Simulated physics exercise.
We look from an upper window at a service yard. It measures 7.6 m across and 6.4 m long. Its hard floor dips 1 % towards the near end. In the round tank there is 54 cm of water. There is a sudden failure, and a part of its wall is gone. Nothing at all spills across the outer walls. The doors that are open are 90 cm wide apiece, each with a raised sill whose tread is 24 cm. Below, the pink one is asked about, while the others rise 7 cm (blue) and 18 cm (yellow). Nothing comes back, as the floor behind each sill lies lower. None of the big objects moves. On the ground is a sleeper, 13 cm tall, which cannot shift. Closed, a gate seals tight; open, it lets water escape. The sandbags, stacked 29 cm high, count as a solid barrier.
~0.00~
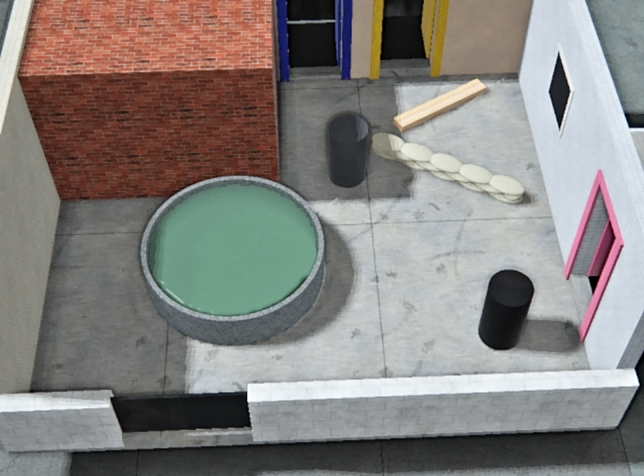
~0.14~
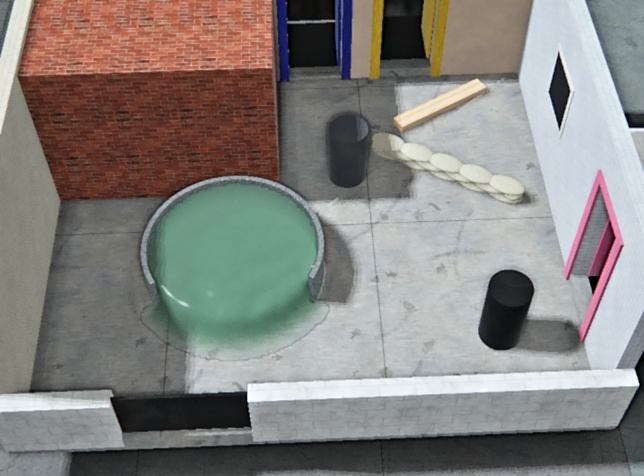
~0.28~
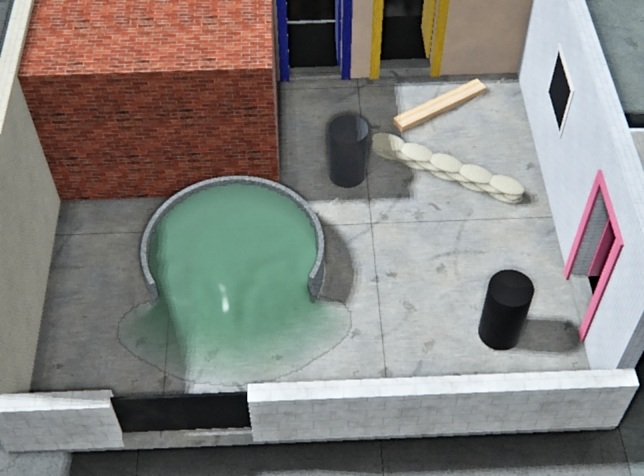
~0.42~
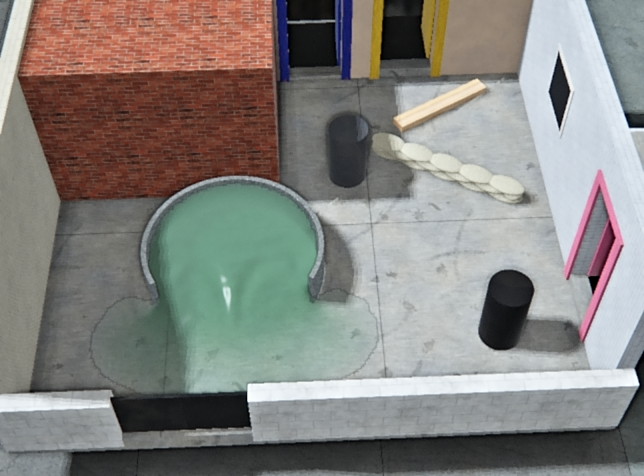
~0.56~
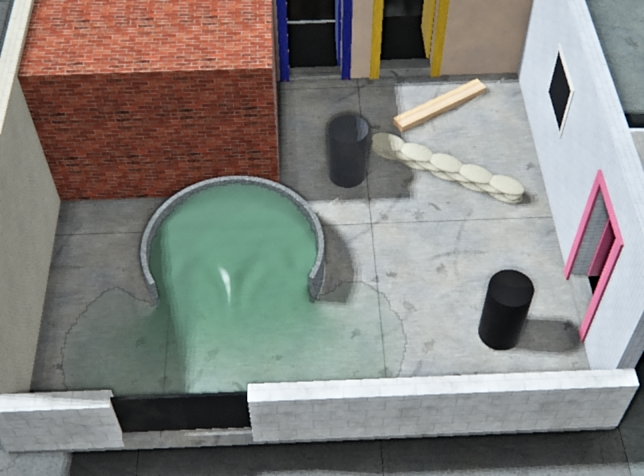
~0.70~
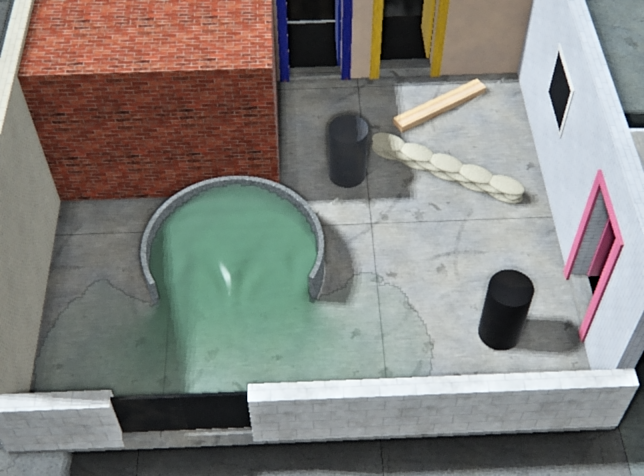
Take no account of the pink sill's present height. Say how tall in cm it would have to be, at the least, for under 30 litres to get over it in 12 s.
Some 6.5 cm would be enough.
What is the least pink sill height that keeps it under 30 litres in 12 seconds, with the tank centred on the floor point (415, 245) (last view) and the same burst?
That setup calls for roughly 18 cm.
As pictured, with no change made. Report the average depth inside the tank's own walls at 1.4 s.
Close to 29 cm deep on average.
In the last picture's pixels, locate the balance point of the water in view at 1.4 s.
My guess is close to (234, 325).
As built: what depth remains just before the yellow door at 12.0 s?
Depth: Near 0.5 cm.
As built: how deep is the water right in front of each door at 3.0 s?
In cm: Blue 0, pink 9, yellow 0.
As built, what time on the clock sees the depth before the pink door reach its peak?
Around 4.0 seconds.
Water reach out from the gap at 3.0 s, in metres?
Roughly 5.2 metres.
After 1.4 s water covers 25 % of the floor, deepest (40 cm) near (39, 425); it has not reached the pink door.
After 3.0 s water covers 50 % of the floor, deepest (32 cm) near (25, 426); 9 cm at the pink door, 0 litres in over its 15 cm sill.
After 12.0 s water covers 95 % of the floor, deepest (14 cm) near (462, 407); 10 cm at the pink door, 0 litres in over its 15 cm sill.
At the pink door as built, the water arrived by 2.4 s and peaked near 11 cm at 4.0 s.
With a sill of 6 cm, 38 litres would have come in within the 12 s; with 7 cm, 23 litres. So under 30 litres takes about 6.5 cm.
